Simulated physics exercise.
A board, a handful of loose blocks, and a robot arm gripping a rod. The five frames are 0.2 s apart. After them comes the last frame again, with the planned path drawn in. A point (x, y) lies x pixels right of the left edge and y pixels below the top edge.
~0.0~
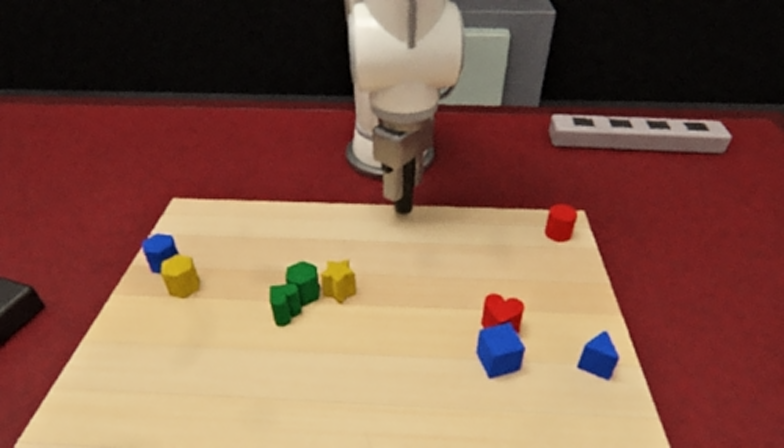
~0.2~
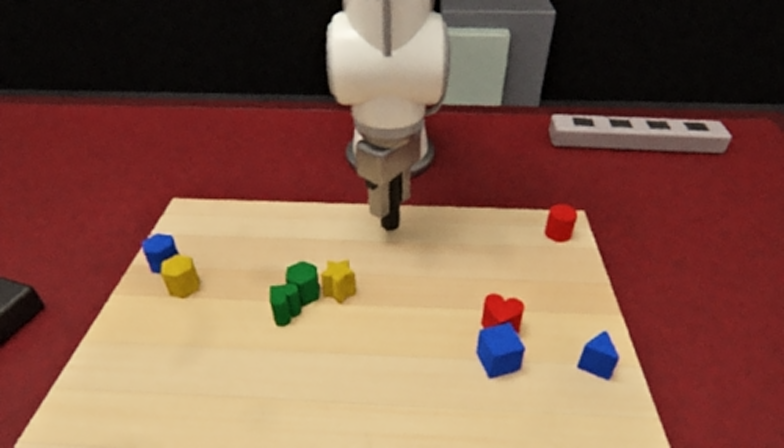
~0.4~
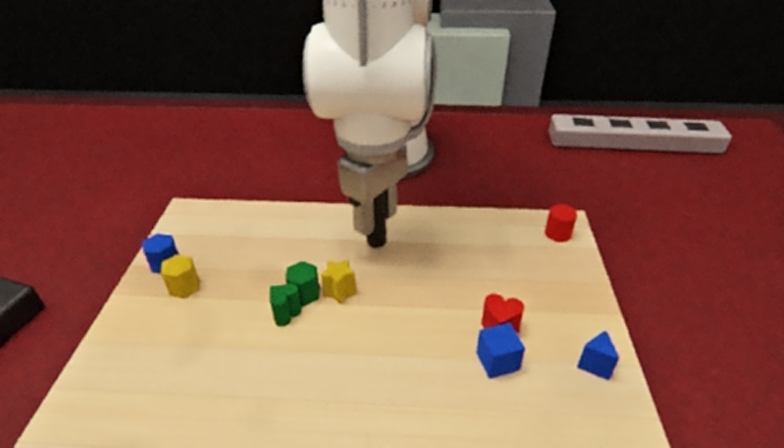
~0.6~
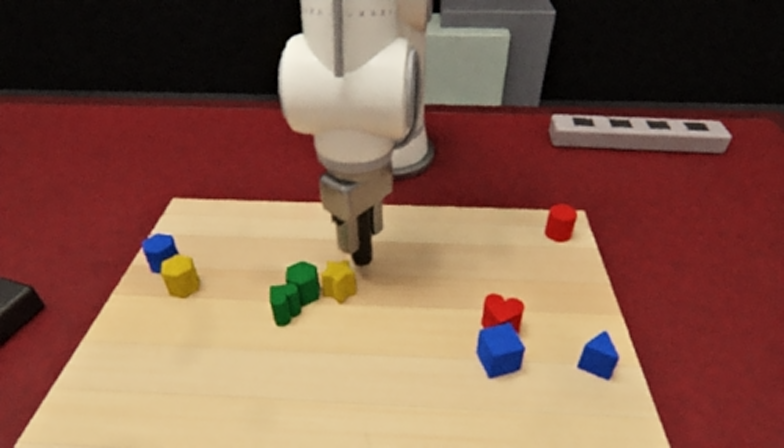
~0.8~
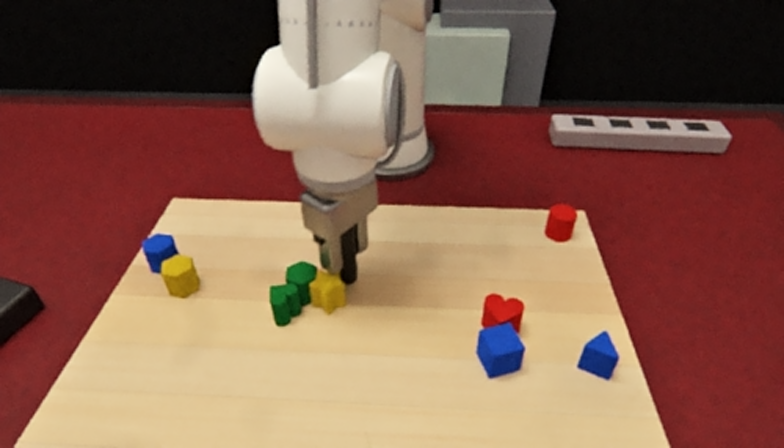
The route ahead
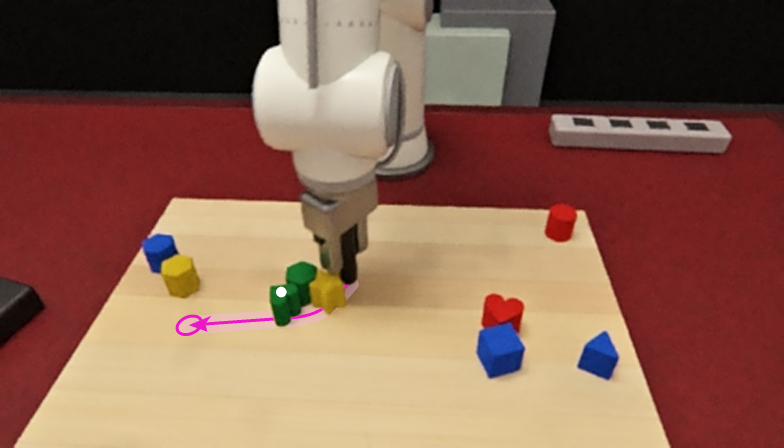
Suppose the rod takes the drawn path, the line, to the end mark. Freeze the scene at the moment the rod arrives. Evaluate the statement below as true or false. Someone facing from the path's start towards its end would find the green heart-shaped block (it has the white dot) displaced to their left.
Answer: False.
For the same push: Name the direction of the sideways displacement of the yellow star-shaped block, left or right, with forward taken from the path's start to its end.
It shifts leftward.
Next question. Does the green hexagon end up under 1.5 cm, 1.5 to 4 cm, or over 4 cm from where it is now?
The displacement of the green hexagon is below 1.5 cm.
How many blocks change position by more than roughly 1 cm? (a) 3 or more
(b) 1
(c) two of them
(c)
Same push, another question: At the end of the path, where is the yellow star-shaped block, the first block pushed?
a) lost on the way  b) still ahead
It's a.
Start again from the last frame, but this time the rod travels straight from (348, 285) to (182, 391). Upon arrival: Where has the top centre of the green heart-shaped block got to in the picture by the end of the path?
Expect it around (248, 302).
Drawn move, from (348, 285) via (307, 315) and (249, 321), ending at (189, 325); the dot is on the green heart-shaped block.
The first path, step by step. One third of the way, rod at (306, 309); green heart-shaped block at (274, 294), turned 15° clockwise; yellow star-shaped block at (289, 310), turned 25° clockwise.
Two thirds of the way, rod at (246, 314); green heart-shaped block at (213, 298), turned 20° clockwise; yellow star-shaped block at (276, 316), turned 15° anticlockwise.
At the end, rod at (187, 319); green heart-shaped block at (152, 302), turned 20° clockwise; green hexagon still; yellow star-shaped block at (276, 316), turned 15° anticlockwise.
